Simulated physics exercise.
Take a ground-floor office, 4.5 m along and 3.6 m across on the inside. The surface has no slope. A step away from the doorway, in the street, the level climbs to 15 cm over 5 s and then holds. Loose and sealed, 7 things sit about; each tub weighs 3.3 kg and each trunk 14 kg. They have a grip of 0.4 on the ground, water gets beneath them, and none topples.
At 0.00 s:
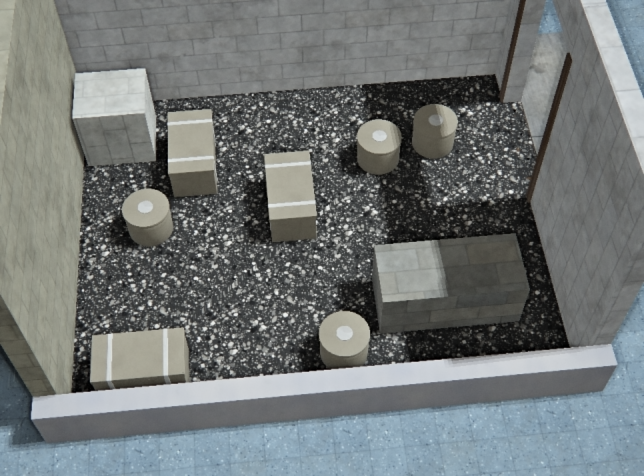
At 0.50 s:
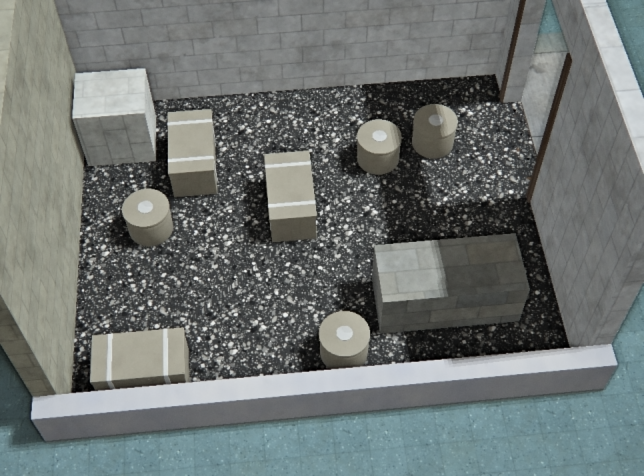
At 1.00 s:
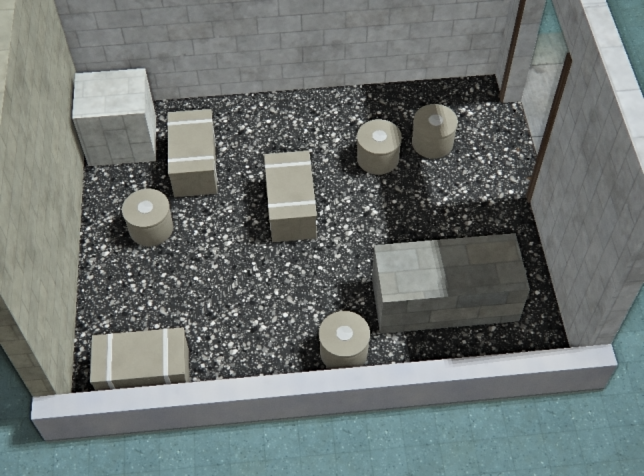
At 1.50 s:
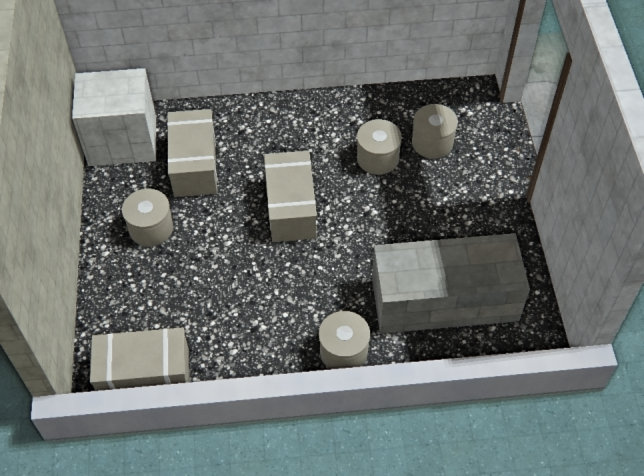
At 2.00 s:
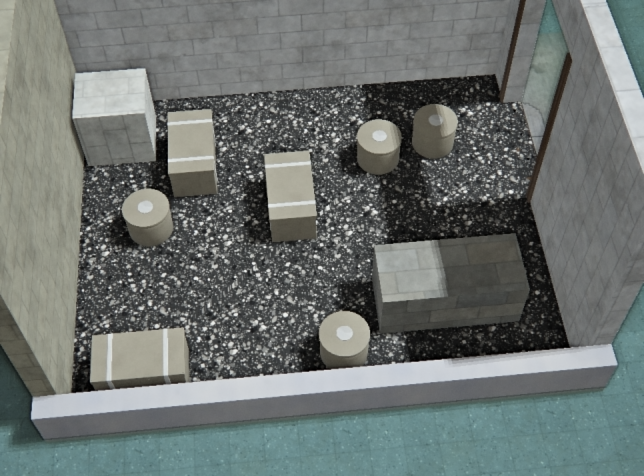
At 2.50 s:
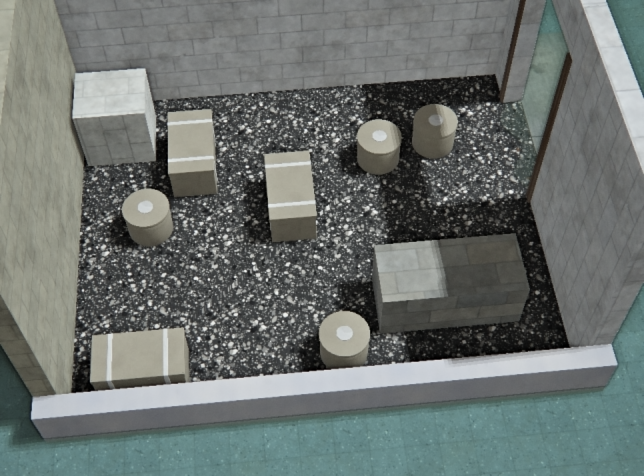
In a walled room with a speckled floor, boxes and round tubs all stay still.
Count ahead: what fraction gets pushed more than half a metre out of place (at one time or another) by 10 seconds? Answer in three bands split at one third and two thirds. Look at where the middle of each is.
Two thirds or more.
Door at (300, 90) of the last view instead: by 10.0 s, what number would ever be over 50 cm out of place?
Count: 2.
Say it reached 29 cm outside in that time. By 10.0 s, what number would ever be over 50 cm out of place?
Then the count would be 6.
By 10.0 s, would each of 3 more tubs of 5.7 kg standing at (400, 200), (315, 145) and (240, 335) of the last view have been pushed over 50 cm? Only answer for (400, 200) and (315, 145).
One by one: Above; above.
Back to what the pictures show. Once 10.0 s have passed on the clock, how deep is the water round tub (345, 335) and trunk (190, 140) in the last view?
Depths: Near 2 cm, then near 5 cm.
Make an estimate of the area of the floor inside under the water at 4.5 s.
3.0 m2.
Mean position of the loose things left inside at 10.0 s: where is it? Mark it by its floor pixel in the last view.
Around (177, 260).
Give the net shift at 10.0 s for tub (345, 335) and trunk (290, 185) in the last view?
5 cm and 150 cm respectively.
After 3.5 s 0 of 7 are over 50 cm from their spots; 0 afloat.
After 4.5 s 0 of 7 are over 50 cm from their spots; 1 afloat.
After 7.0 s 2 of 7 are over 50 cm from their spots; 2 afloat.
After 10.0 s 5 of 7 are over 50 cm from their spots, and 5 have been at some point; 5 afloat.
